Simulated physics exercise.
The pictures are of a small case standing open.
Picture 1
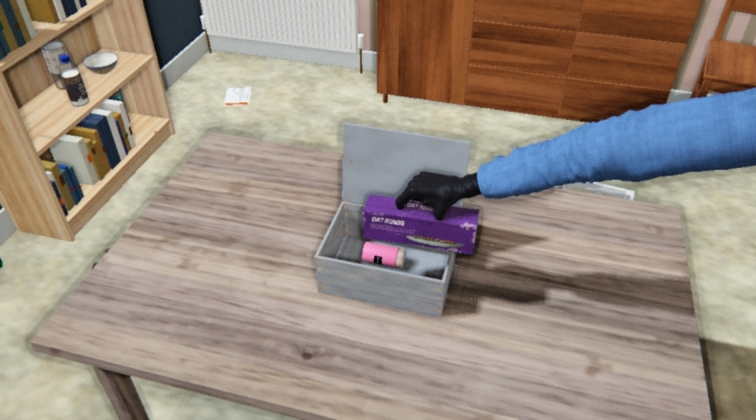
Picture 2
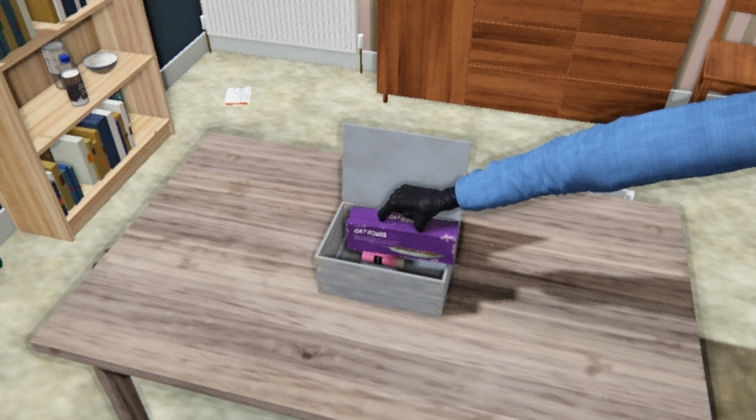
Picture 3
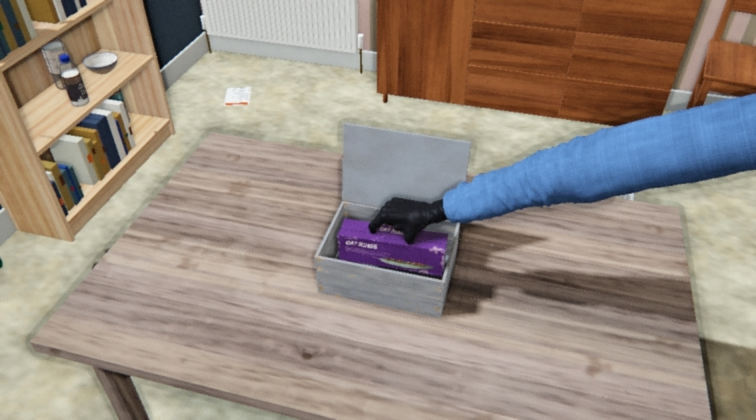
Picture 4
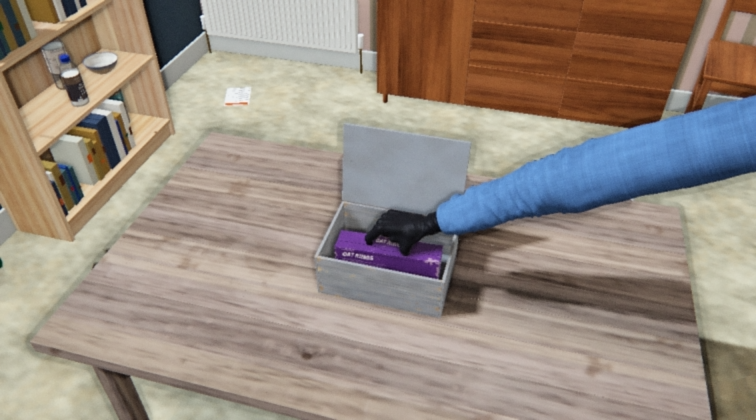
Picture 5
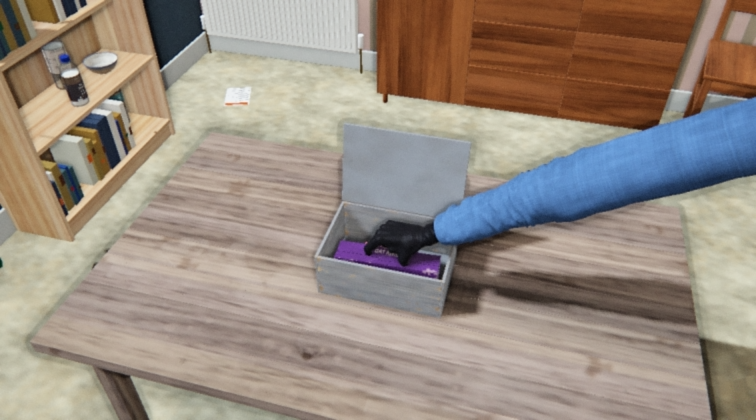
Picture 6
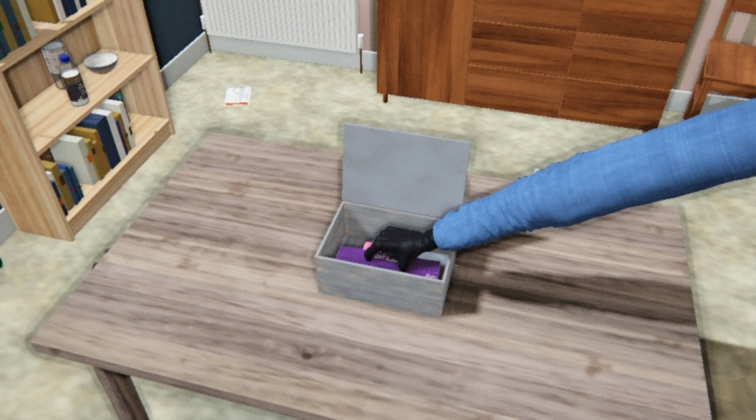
Black-gloved hand lowering a purple carton into an open grey case on a wooden table, beside a small pink object inside.
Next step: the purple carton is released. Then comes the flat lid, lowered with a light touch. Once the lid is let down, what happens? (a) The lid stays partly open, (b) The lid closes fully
b, the lid closes fully.
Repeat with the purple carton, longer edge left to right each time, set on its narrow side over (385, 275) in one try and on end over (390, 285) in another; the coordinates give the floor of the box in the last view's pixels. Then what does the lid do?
In the first case it comes fully down; in the second case it gets propped open.
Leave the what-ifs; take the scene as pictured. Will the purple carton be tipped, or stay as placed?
Well, it stays just as set.
Then, 1.10 s past the last view, lid starting down.
Then, 1.60 s past the last view, lid 60° above the rim.
Then, 2.00 s past the last view, lid 33° above the rim.
Then, 2.30 s past the last view, lid 10° above the rim.
Finally, lid shut; both still in place. Final places as the last picture's camera would see them, purple carton near (387, 273).
